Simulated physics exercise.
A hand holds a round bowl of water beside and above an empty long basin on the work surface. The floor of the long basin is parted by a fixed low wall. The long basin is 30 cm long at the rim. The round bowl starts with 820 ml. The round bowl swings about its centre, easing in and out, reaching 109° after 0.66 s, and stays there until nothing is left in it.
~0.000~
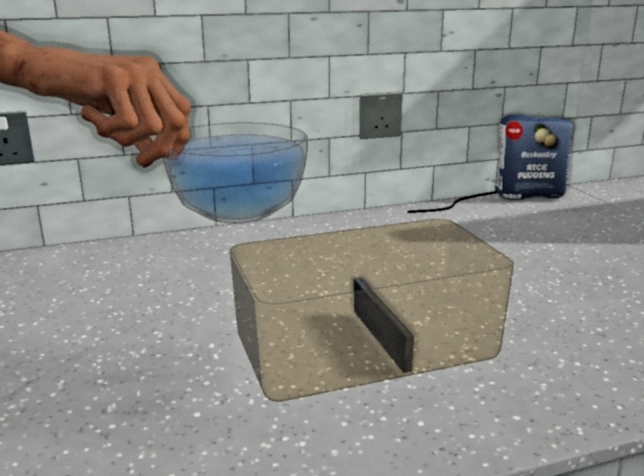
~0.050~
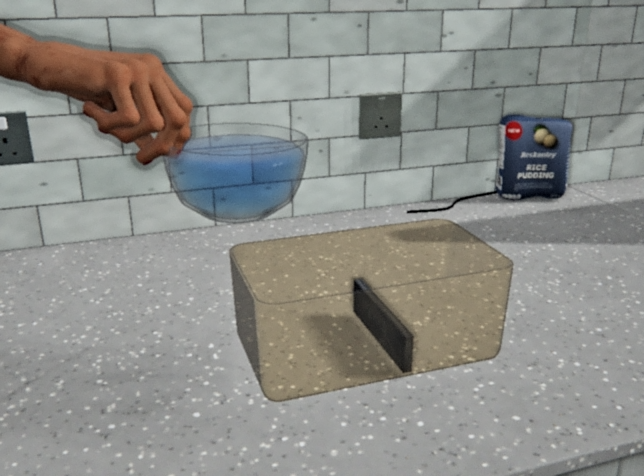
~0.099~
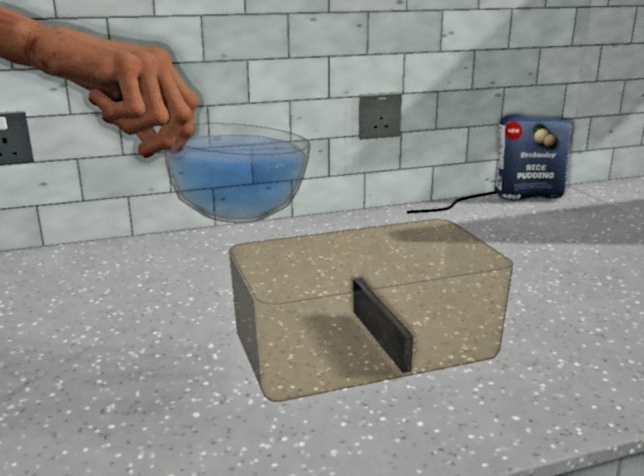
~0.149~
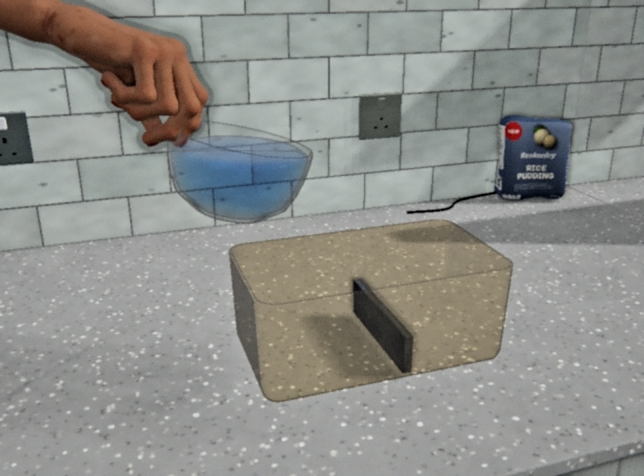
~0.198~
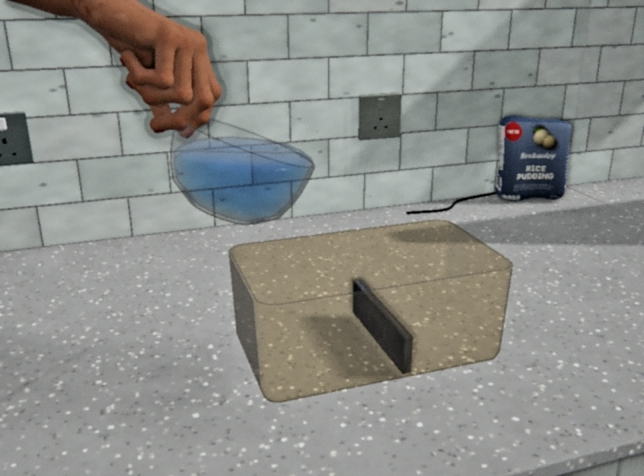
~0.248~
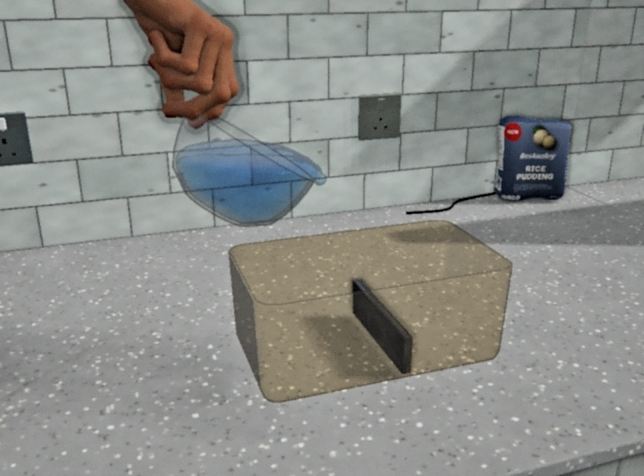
On a speckled kitchen worktop, a hand tilting a round glass bowl of blue water rightward above an empty long basin.
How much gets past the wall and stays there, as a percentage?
The far part has some 8 per cent.
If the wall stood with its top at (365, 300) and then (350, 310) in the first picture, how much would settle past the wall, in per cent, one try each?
In turn about 20 and 50 per cent.
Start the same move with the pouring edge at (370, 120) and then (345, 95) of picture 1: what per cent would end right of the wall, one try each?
First 70, then 55 per cent.
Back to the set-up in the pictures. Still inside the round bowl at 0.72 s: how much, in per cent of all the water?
Near 1 in a hundred.
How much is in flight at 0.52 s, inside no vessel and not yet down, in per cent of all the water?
About 30 per cent.
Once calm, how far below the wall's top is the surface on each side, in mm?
Some 20 mm on the left and 46 mm on the right.
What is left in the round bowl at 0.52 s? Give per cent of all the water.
Near 18 in a hundred.
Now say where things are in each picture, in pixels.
The first frame shows tilt 0°; pouring edge (303, 134); surface from (166, 155) to (299, 143); the long basin's rim runs from (243, 275) to (480, 241); the wall's top is at (382, 306).
The second frame shows tilt 2°; pouring edge (304, 136); surface from (165, 153) to (300, 144).
The third frame shows tilt 6°; pouring edge (306, 142); surface from (168, 151) to (301, 146).
The fourth frame shows tilt 13°; pouring edge (308, 151); surface from (170, 151) to (304, 148).
The fifth frame shows tilt 22°; pouring edge (310, 163); surface from (173, 152) to (309, 156); 1 per cent is over the edge.
The sixth frame shows tilt 34°; pouring edge (309, 177); surface from (176, 156) to (303, 167); 7 per cent is over the edge.
After 0.52 s the tilt is 98° and 18 per cent is still to pour, 52 is left of the wall and 1 right of it.
After 0.72 s the tilt is 109° and 1 per cent is still to pour, 92 is left of the wall and 4 right of it.
After 0.93 s the tilt is 109° and 0 per cent is still to pour, 91 is left of the wall and 7 right of it.
After 1.16 s the tilt is 109° and 0 per cent is still to pour, 90 is left of the wall and 8 right of it.
In the end 90 per cent lies left of the wall, 8 right of it and 2 outside.
